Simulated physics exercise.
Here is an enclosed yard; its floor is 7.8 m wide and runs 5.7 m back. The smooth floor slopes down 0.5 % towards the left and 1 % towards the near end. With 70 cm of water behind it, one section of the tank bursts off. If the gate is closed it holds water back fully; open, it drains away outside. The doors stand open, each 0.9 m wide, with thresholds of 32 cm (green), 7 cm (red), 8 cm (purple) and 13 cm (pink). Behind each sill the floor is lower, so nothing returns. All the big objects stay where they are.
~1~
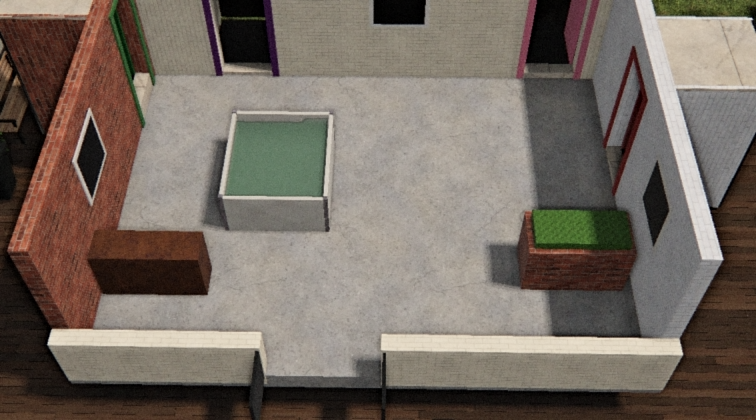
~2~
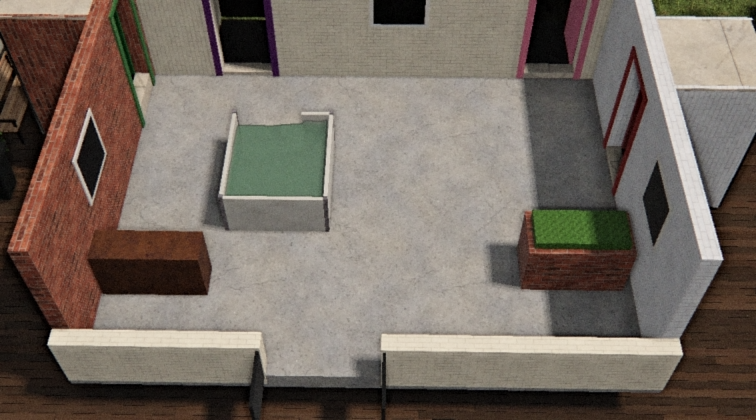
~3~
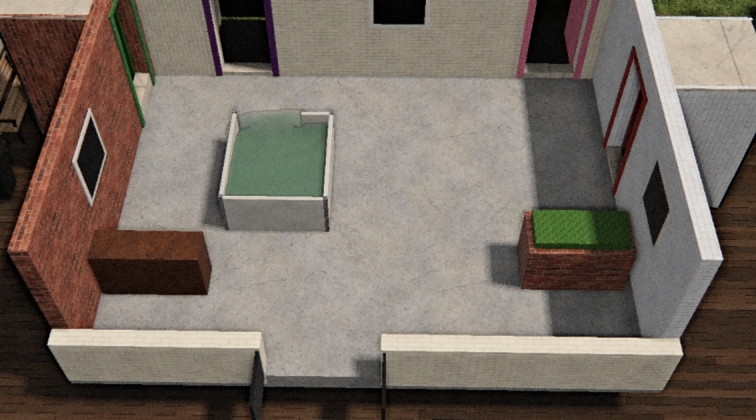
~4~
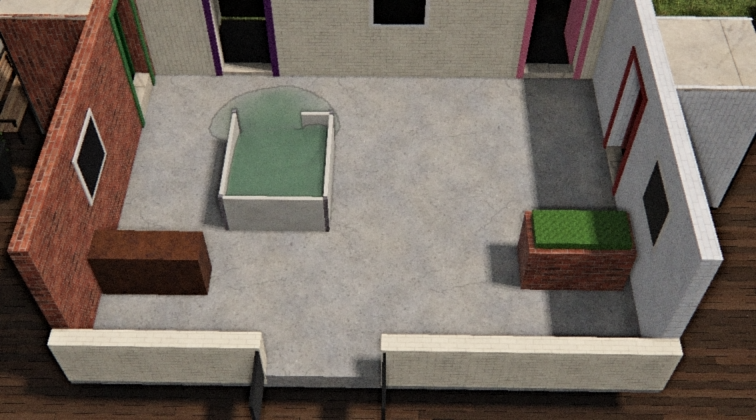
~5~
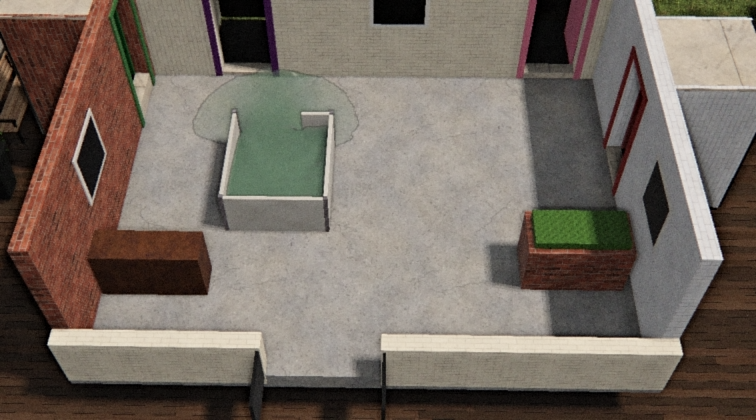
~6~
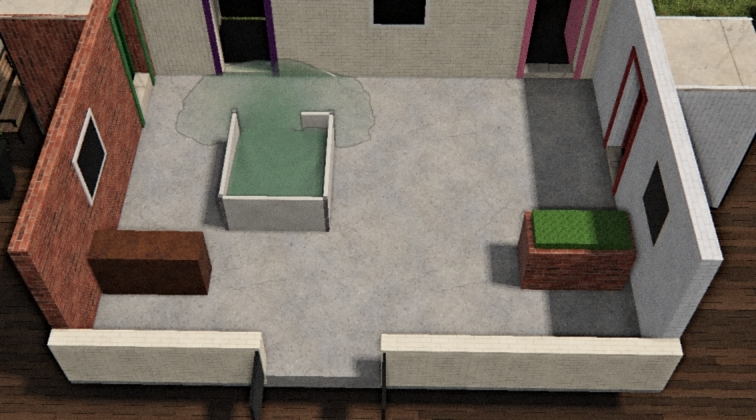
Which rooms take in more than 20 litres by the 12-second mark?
Door by door: At the green door it keeps below the limit; at the red door it stays under the limit; at the purple door it goes over the limit; at the pink door it keeps below the limit.
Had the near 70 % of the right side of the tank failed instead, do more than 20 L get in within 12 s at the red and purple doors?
Then: Red above, purple below.
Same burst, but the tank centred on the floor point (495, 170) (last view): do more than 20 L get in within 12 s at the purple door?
Against that limit: Purple under.
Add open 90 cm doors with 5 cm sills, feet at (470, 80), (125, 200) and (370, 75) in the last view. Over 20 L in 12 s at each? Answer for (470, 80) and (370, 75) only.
In that order: Under, above.
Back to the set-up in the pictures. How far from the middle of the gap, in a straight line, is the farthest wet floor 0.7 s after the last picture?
About 3.0 m.
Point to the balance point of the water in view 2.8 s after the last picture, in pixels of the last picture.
Near (296, 141).
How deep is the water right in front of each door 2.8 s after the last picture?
Depths in cm: Green 15, red 4, purple 16, pink 2.
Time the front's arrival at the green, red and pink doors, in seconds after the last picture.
Green 0.5 s, red 2.8 s, pink 1.6 s.
Then, 0.7 s after the last picture water covers 15 % of the floor and is deepest (37 cm) near (286, 80); green door 5 cm at the sill, 0 L in, red door not reached, purple door 28 cm at the sill, 118 L in, pink door not reached.
Then, 1.5 s after the last picture water covers 20 % of the floor and is deepest (30 cm) near (156, 78); green door 18 cm at the sill, 0 L in, red door not reached, purple door 26 cm at the sill, 242 L in, pink door not reached.
Then, 2.8 s after the last picture water covers 50 % of the floor and is deepest (20 cm) near (156, 78); green door 15 cm at the sill, 0 L in, red door 4 cm at the sill, 0 L in, purple door 16 cm at the sill, 321 L in, pink door 2 cm at the sill, 0 L in.
Then, 6.3 s after the last picture water covers 70 % of the floor and is deepest (12 cm) near (111, 261); green door 8 cm at the sill, 0 L in, red door 4 cm at the sill, 1 L in, purple door 6 cm at the sill, 357 L in, pink door 4 cm at the sill, 0 L in.
Then, 11.3 s after the last picture water covers 85 % of the floor and is deepest (8 cm) near (122, 261); green door 4 cm at the sill, 0 L in, red door 3 cm at the sill, 1 L in, purple door 3 cm at the sill, 357 L in, pink door 1 cm at the sill, 0 L in.
